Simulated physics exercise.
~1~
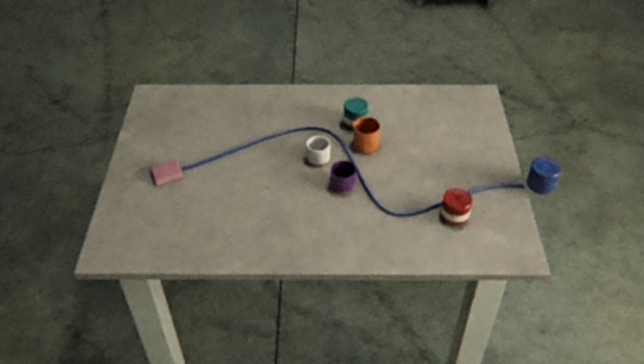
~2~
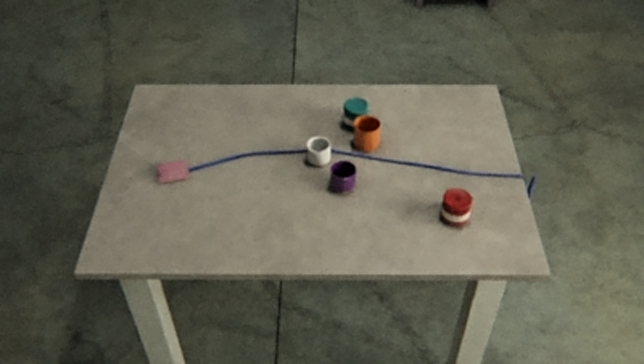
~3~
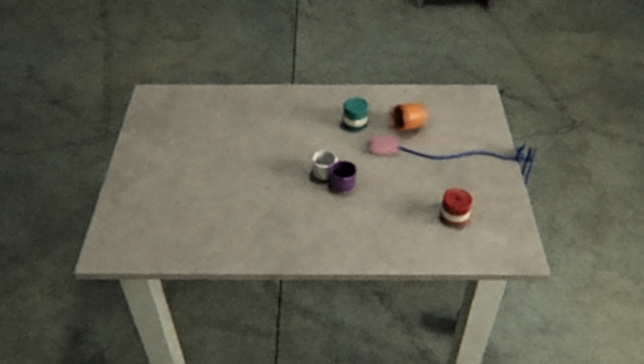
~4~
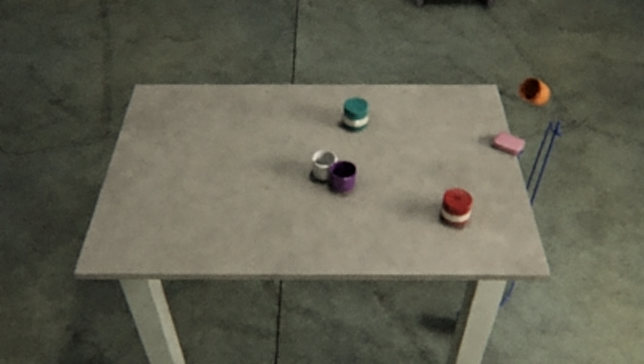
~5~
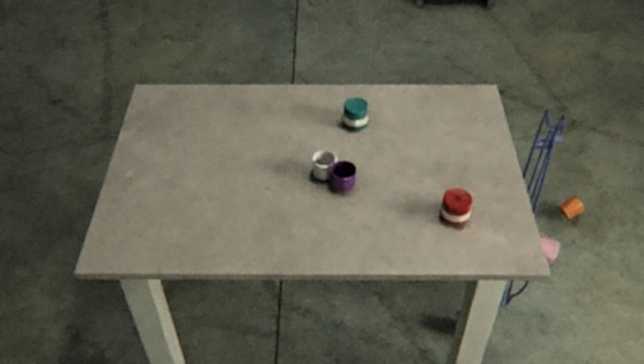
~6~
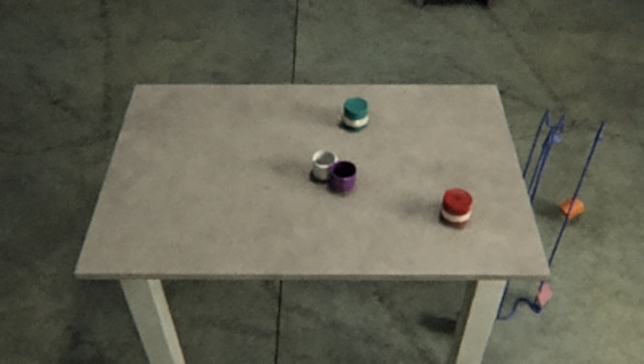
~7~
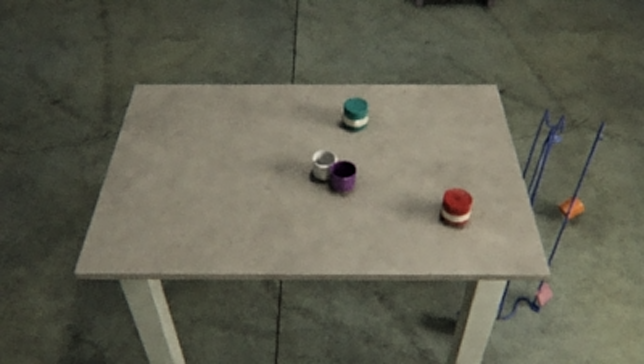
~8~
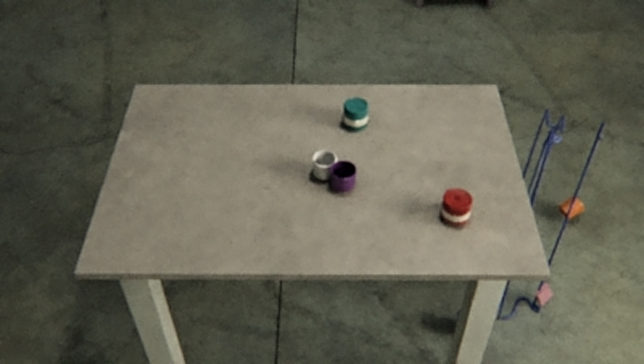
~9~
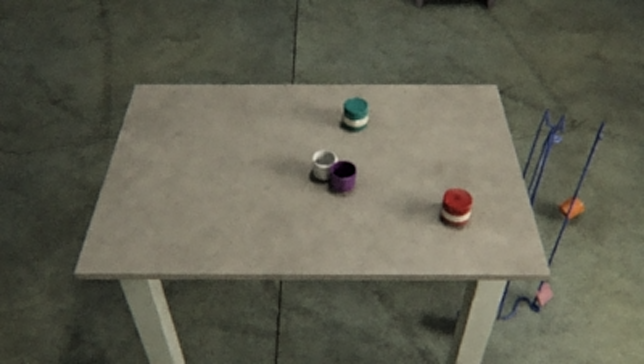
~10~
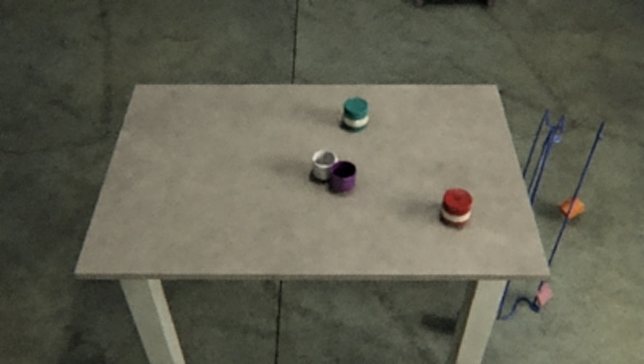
The footage shows a blue cable winding among cups and canisters on a table as a blue speaker drops off the right edge, dragging the pink phone rightward. The white mug shifts beside the purple one, and the orange cup tips and falls, followed by the phone, which ends beside the table.
